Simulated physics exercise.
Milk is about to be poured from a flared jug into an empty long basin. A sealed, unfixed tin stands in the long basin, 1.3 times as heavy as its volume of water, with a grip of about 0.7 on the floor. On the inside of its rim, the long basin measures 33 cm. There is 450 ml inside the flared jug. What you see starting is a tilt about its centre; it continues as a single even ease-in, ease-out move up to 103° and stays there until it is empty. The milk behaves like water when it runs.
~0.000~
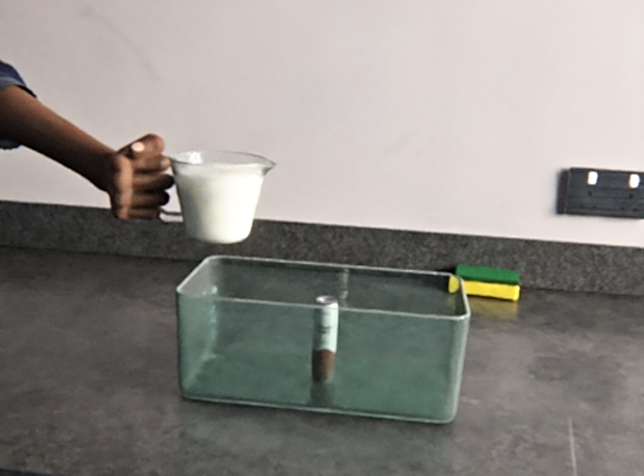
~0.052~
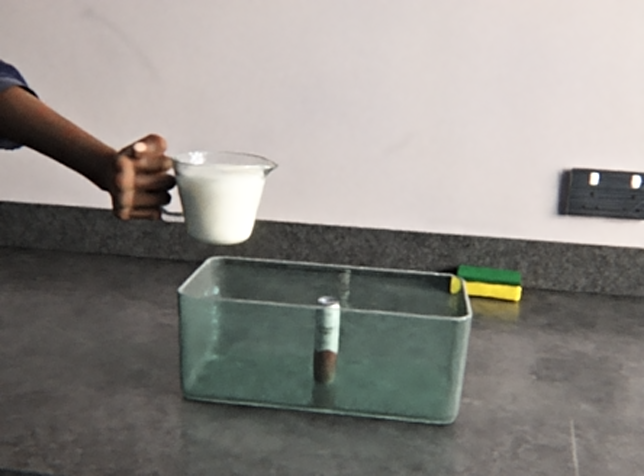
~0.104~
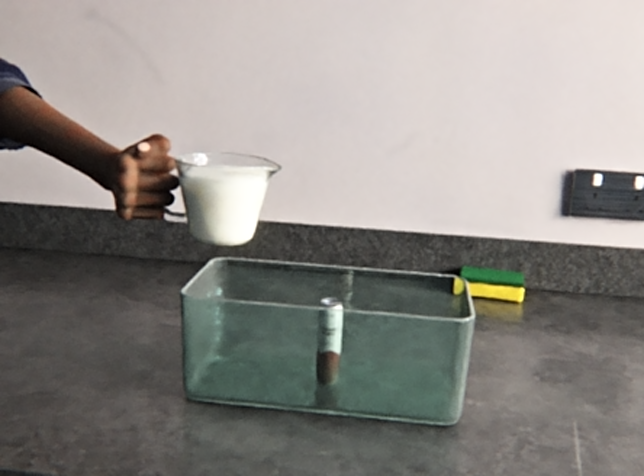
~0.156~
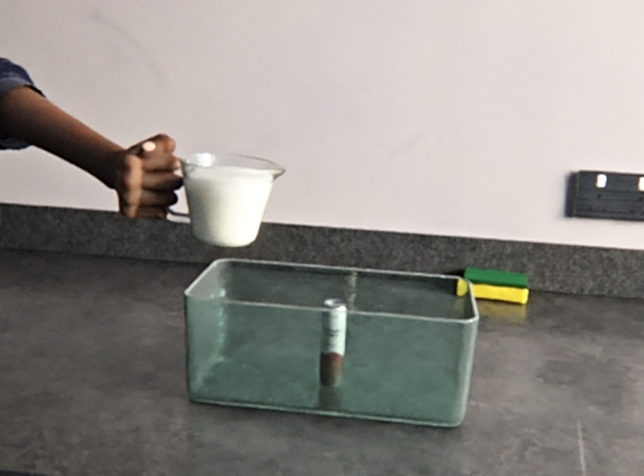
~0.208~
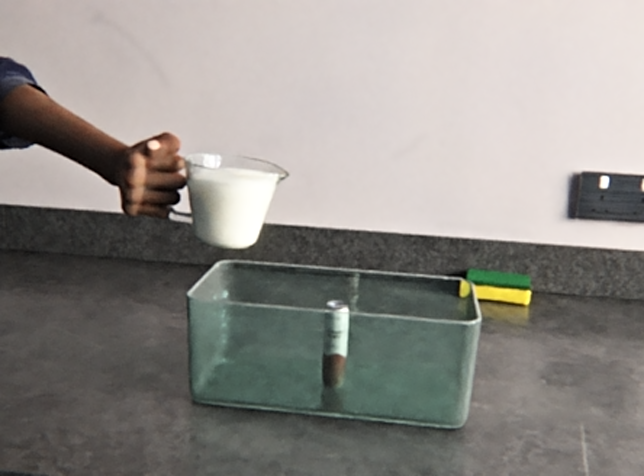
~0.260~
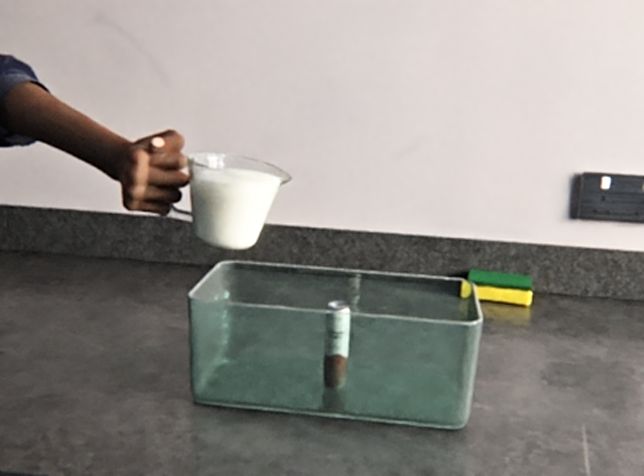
On a dark grey worktop, a hand slightly tilting a glass jug of milk rightward above a clear basin with a tin inside.
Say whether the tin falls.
It tips over.
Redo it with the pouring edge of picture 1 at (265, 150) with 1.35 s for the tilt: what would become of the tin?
Then it tips over.
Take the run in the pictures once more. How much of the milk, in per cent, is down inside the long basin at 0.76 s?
12 %, more or less.
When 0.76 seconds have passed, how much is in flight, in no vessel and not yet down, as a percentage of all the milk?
Near 16 in a hundred.
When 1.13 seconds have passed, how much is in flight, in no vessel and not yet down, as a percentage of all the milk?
Estimate: About 8 in a hundred.
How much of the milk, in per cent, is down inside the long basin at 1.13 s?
Roughly 78 percent of it.
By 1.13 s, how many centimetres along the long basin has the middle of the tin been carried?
Centre to centre, close to 1 cm.
After 0.76 s the tilt is 57° and 71 per cent is still to pour; the tin stands where it began.
After 1.13 s the tilt is 92° and 14 per cent is still to pour; the tin leans 10°.
After 1.51 s the tilt is 103° and 0 per cent is still to pour; the tin lies on its side.
After 1.93 s the tilt is 103° and 0 per cent is still to pour; the tin lies on its side.
In the end the tin lies on its side.
